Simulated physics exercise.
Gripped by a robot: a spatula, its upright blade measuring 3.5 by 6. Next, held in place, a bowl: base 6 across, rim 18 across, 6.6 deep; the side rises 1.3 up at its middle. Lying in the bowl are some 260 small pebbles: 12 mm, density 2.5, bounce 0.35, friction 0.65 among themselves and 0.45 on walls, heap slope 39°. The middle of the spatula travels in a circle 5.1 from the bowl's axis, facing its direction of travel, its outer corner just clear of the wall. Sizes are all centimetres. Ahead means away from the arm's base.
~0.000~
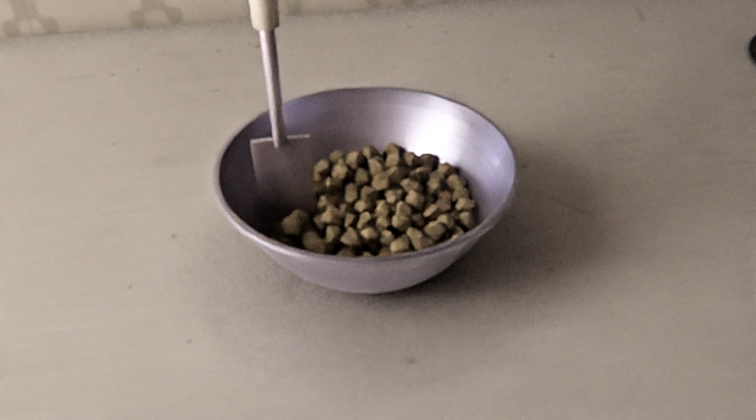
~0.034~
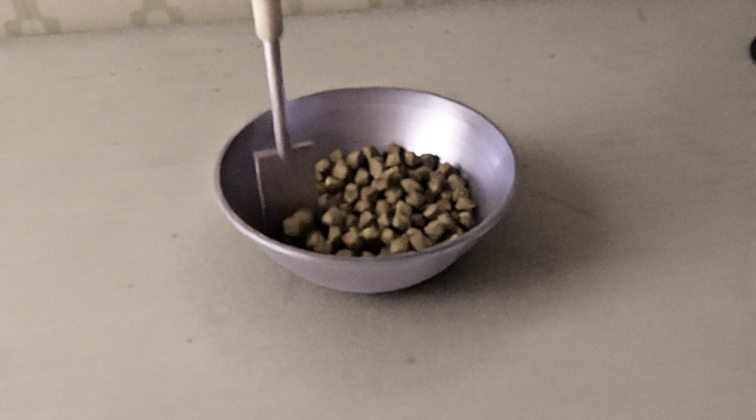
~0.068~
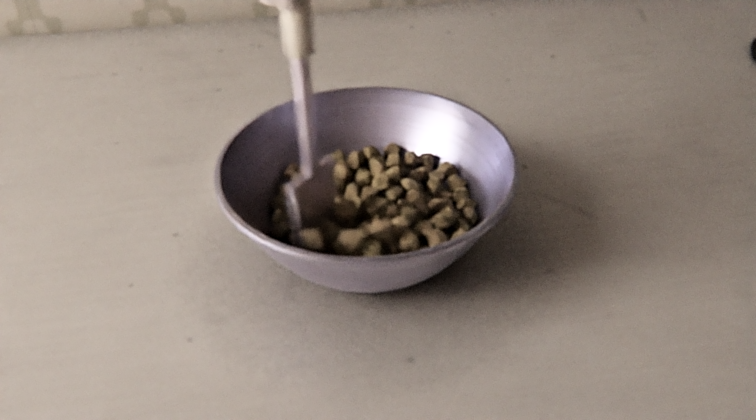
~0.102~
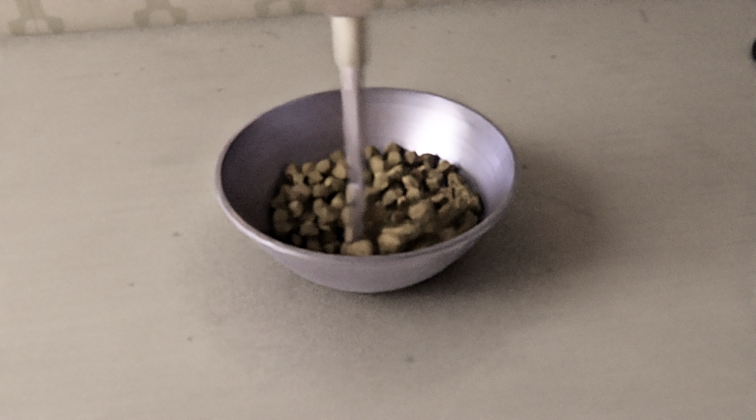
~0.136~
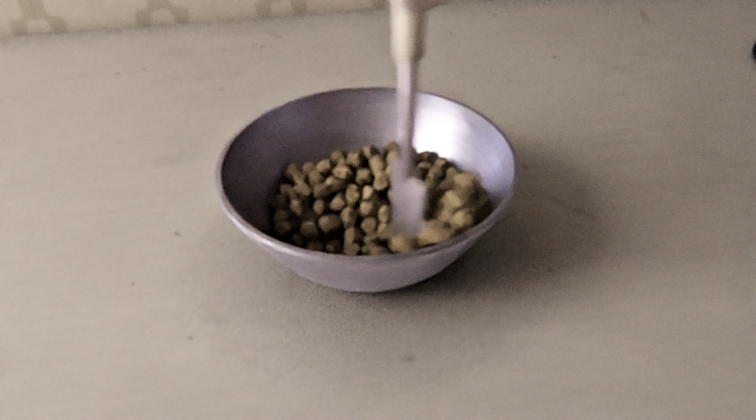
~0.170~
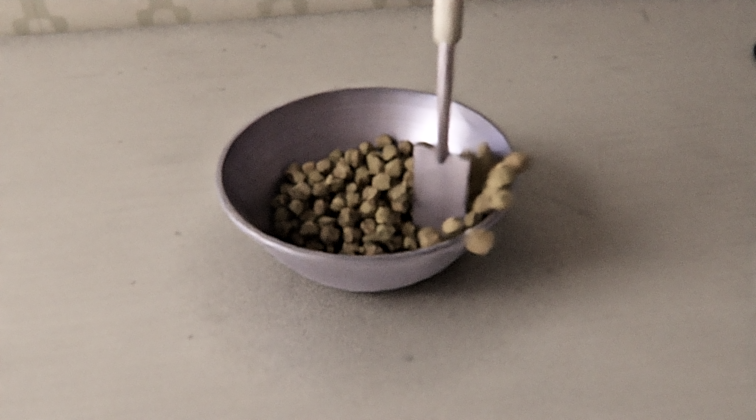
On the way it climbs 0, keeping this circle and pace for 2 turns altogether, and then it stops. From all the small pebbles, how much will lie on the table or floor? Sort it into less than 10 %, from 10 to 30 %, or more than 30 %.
It goes in more than 30 %.
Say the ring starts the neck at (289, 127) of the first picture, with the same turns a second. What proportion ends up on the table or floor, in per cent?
I'd say around 40 per cent.
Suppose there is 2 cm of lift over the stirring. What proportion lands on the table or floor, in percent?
That works out to some 25 per cent.
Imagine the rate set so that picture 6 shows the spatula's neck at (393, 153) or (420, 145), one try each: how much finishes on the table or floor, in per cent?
It comes to roughly 30 per cent and then 30 per cent.
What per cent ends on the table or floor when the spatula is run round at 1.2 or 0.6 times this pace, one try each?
First try close to 40, second close to 25, in per cent.
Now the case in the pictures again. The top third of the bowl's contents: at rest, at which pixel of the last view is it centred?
(340, 238).
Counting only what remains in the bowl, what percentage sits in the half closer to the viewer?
Close to 50 in a hundred.
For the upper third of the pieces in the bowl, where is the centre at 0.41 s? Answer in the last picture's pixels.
That third sits centred at about (284, 210).
After 0.41 s, 5° round, highest piece 9 above the table; 215 in the bowl, 27 on the table or floor, 20 in flight or on the tool.
After 0.65 s, 229° round, highest piece 10 above the table; 172 in the bowl, 70 on the table or floor, 20 in flight or on the tool.
After 0.97 s, 0° round, highest piece 5 above the table; 147 in the bowl, 114 on the table or floor, 1 in flight or on the tool.
After 1.67 s, 0° round, highest piece 5 above the table; 147 in the bowl, 115 on the table or floor.
At rest, 147 in the bowl, 115 on the table or floor. That is 44 % on the table or floor.
